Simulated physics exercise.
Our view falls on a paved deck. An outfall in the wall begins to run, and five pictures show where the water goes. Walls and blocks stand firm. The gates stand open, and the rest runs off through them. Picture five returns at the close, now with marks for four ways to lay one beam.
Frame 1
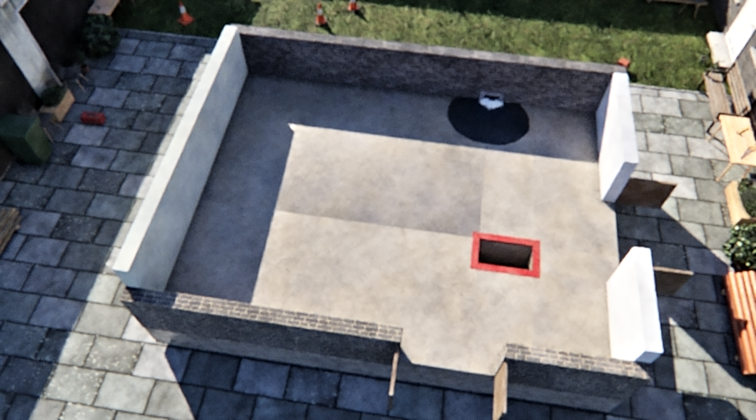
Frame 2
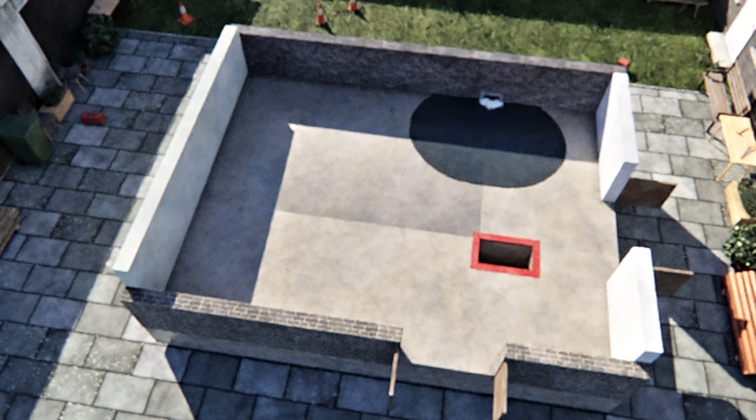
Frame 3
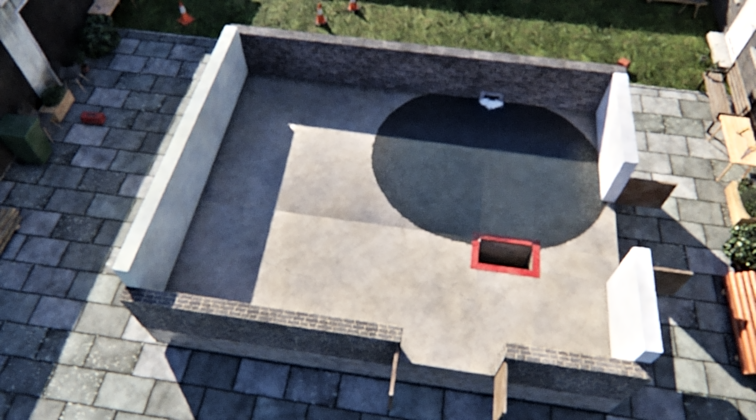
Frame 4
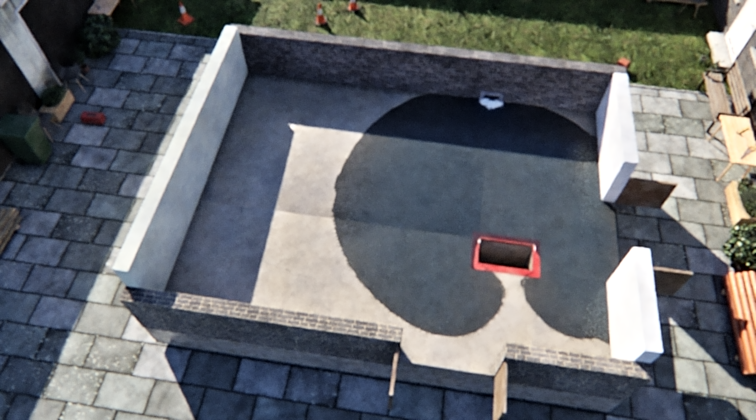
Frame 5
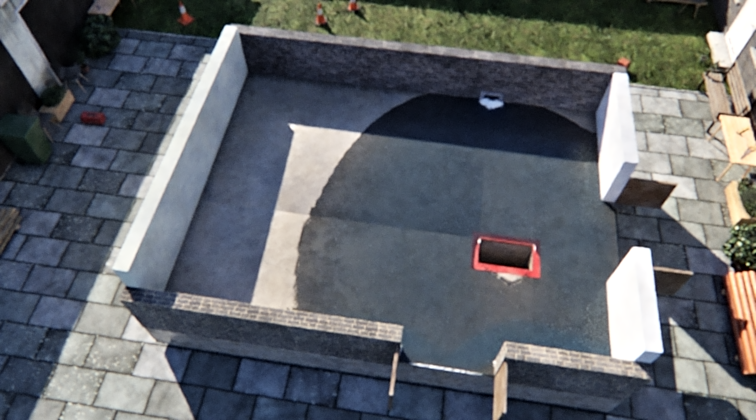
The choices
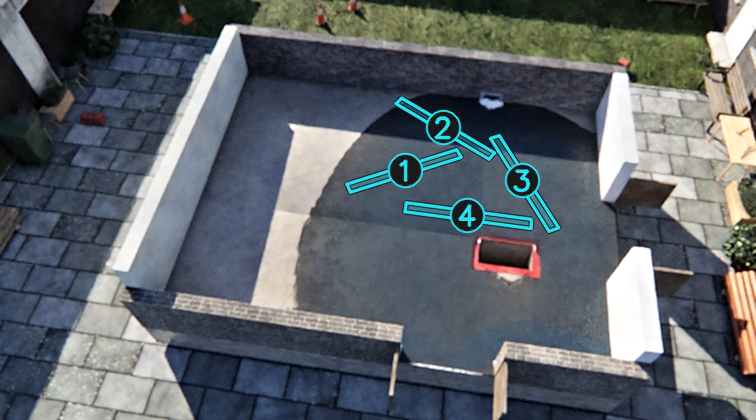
Water spread in a dark, widening patch from a white outlet by the back wall of a walled, paved deck, reached the red-rimmed drain, wrapped around it, and covered much of the floor.
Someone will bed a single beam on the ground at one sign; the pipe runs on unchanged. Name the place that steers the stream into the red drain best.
Take 1.
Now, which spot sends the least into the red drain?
That would be 4.
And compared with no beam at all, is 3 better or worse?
Spot 3 is worse.
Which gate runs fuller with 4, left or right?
The left gate.
On the marked copy, 1 from (348, 188) to (459, 153); 2 from (398, 100) to (491, 156); 3 from (494, 137) to (553, 229); 4 from (405, 207) to (531, 223).
If 1 is chosen, about 23 % of the stream runs into the red drain, about 76 % out by the gates.
If 2 is chosen, about 12 % of the stream runs into the red drain, about 88 % out by the gates.
If 3 is chosen, about 12 % of the stream runs into the red drain, about 86 % out by the gates.
If 4 is chosen, next to none of the stream runs into the red drain, about 97 % out by the gates.
